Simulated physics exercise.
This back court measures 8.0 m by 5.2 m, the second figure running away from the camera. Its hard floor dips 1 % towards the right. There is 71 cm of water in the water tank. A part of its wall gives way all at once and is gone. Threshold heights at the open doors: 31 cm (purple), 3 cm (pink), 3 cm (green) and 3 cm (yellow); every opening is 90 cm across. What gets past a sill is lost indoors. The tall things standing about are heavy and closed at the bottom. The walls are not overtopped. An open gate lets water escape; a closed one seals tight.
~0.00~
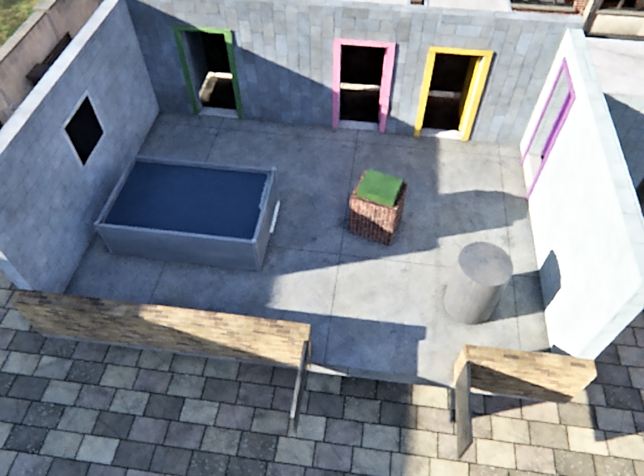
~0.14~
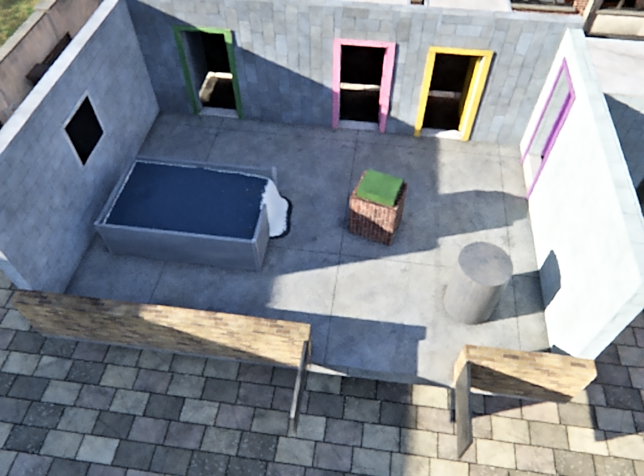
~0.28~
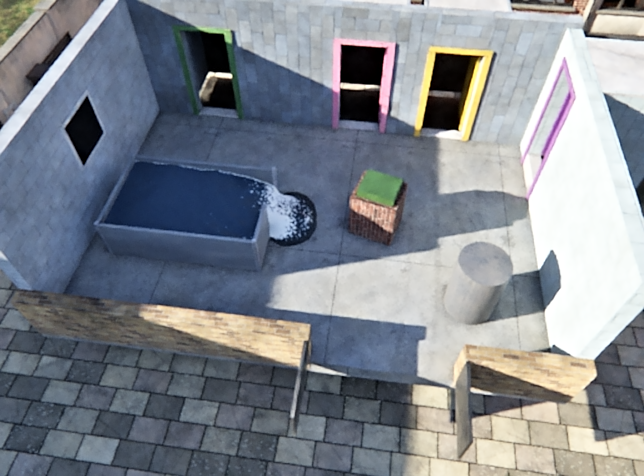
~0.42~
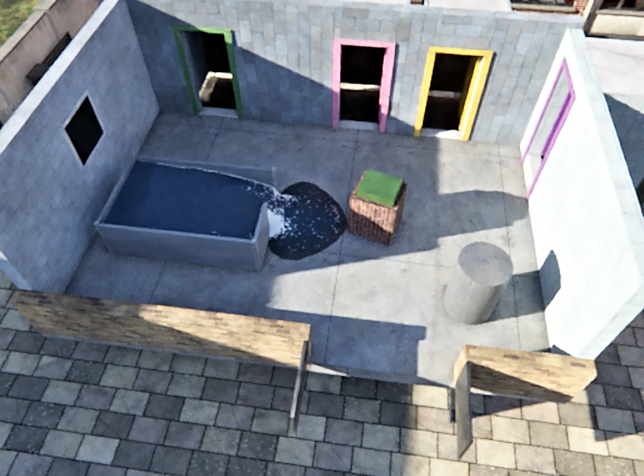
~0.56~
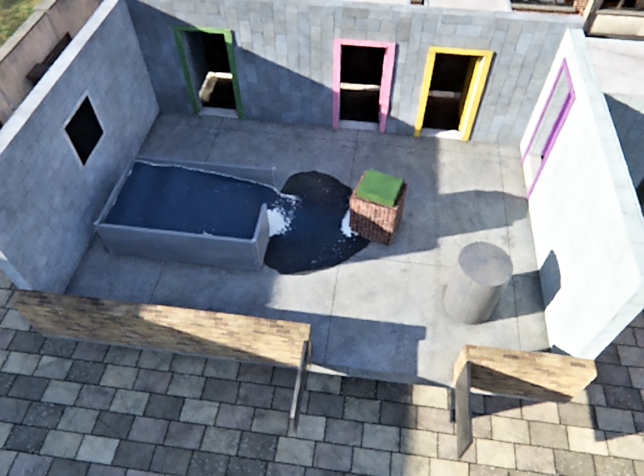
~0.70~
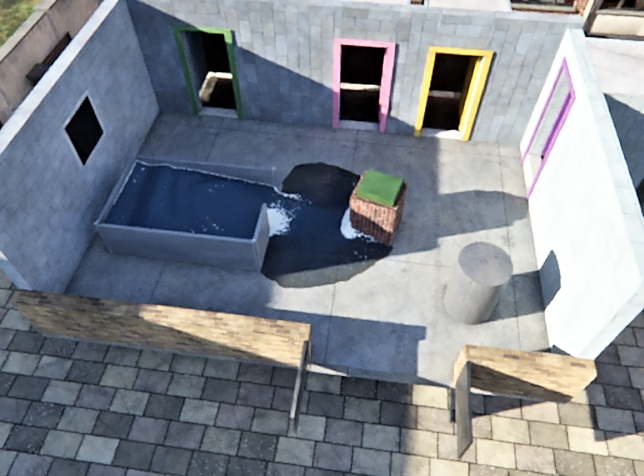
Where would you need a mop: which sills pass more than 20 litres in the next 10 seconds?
Within that time: At the purple door it keeps below the limit; at the pink door it passes the limit; at the green door it keeps below the limit; at the yellow door it exceeds the limit.
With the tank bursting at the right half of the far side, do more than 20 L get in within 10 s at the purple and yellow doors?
Then: Purple not over, yellow above.
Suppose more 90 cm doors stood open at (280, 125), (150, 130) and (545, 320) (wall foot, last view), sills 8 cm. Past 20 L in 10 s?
In that order: Under, not over, over.
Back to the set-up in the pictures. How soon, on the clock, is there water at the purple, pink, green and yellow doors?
Purple 2.4 s, pink 1.6 s, green not in the 10 s, yellow 1.6 s.
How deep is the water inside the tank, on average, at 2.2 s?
Roughly 44 cm on average.
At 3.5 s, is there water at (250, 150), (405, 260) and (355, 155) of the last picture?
In turn: Still dry, flooded, wet.
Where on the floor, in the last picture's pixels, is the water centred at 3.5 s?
Near (301, 218).
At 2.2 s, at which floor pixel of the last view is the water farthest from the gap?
Around (520, 146).
After 1.4 s water covers 25 % of the floor and is deepest (43 cm) near (346, 225); purple door not reached, pink door not reached, green door not reached, yellow door not reached.
After 2.2 s water covers 40 % of the floor and is deepest (38 cm) near (346, 225); purple door not reached, pink door 8 cm at the sill, 9 L in, green door not reached, yellow door 13 cm at the sill, 23 L in.
After 3.5 s water covers 50 % of the floor and is deepest (28 cm) near (511, 145); purple door 14 cm at the sill, 0 L in, pink door 11 cm at the sill, 72 L in, green door not reached, yellow door 11 cm at the sill, 77 L in.
After 6.0 s water covers 60 % of the floor and is deepest (18 cm) near (346, 225); purple door 12 cm at the sill, 0 L in, pink door 8 cm at the sill, 157 L in, green door not reached, yellow door 8 cm at the sill, 126 L in.
After 10.0 s water covers 60 % of the floor and is deepest (12 cm) near (521, 152); purple door 9 cm at the sill, 0 L in, pink door 6 cm at the sill, 213 L in, green door not reached, yellow door 8 cm at the sill, 182 L in.
